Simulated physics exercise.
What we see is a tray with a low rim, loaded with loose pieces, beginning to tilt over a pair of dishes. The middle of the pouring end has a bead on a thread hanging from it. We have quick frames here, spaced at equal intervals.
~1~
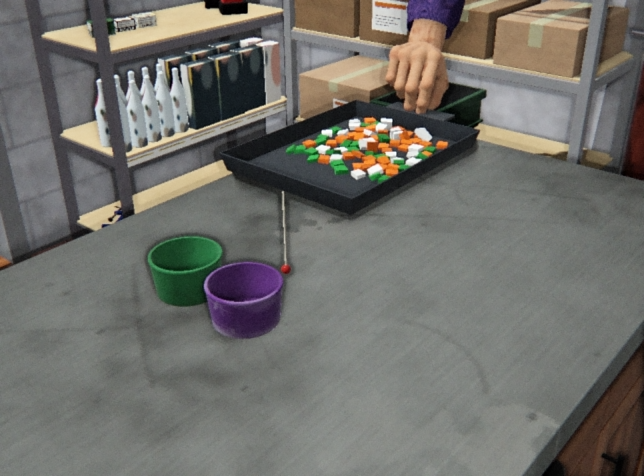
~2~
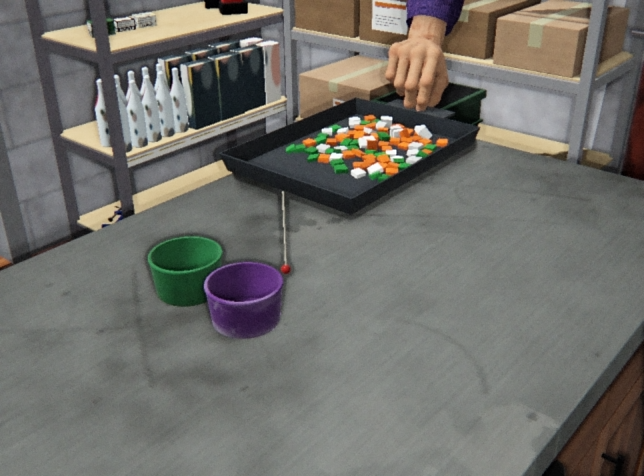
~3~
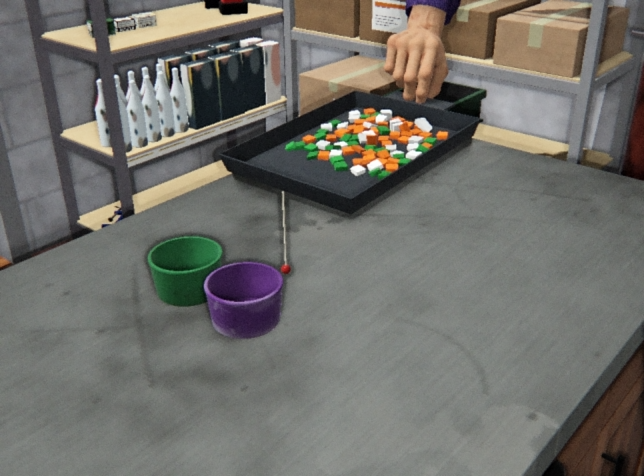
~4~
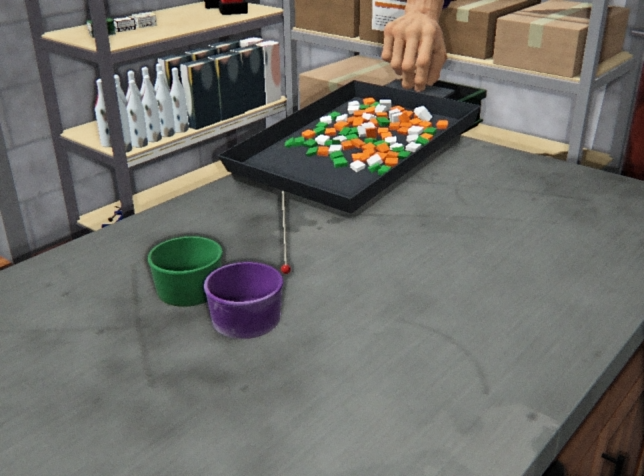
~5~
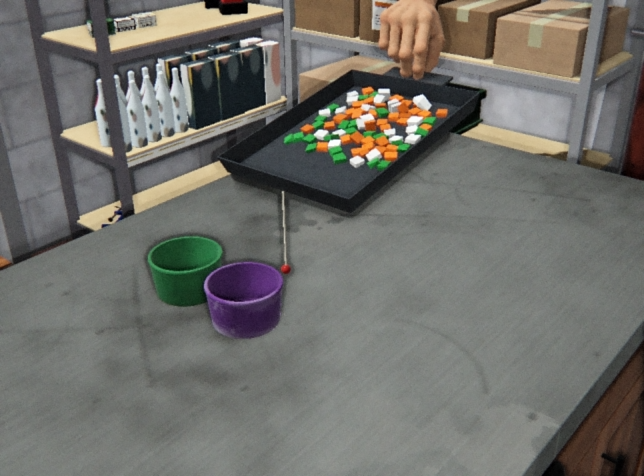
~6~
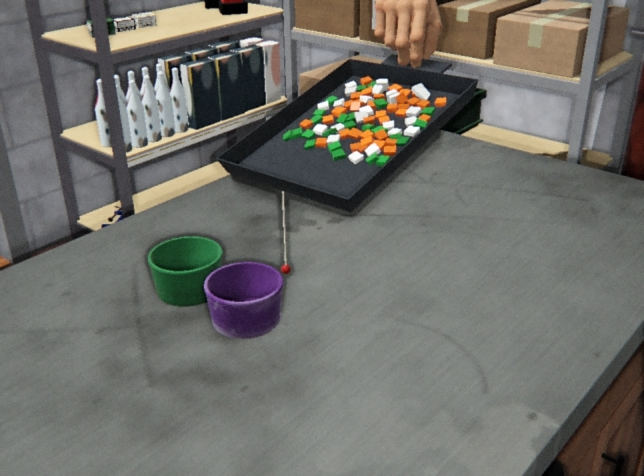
The clip shows a hand holding a black tray of orange, white and green pieces above a grey table with a green dish and a purple dish, then raising the tray's far end so it slants gradually more steeply.
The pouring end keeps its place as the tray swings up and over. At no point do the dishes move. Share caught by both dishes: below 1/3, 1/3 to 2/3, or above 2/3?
Reaches a third but not past two thirds.
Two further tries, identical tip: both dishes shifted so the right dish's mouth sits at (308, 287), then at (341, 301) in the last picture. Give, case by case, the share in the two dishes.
It comes to near 10 per cent the first time and near 0 per cent the second time.
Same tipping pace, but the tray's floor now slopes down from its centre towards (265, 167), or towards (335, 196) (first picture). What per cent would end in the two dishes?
First case around 30 per cent, second case 0 per cent.
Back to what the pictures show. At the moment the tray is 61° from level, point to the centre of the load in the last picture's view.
I'd mark it close to (273, 169).
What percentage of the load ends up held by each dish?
The left dish keeps near 10 in a hundred, the right dish near 50 in a hundred.
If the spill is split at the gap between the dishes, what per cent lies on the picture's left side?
Looks like close to 30 per cent of it.
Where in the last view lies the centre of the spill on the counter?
Close to (251, 354).
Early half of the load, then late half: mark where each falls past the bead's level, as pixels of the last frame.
The opening part goes through (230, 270); what follows goes through (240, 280).
Soon after the last picture, tray tipped steeply; nearly all on the tray; a small part in the air.
A little later, tray tipped past a quarter turn; most on the tray; a small part in the right dish; a stray few in the left dish; a stray few outside both; a small part in the air.
Later still, tray tipped past a quarter turn; about half in the right dish; a small part in the left dish; about half outside both.
At rest, tray tipped past a quarter turn; about half in the right dish; a small part in the left dish; about half outside both.
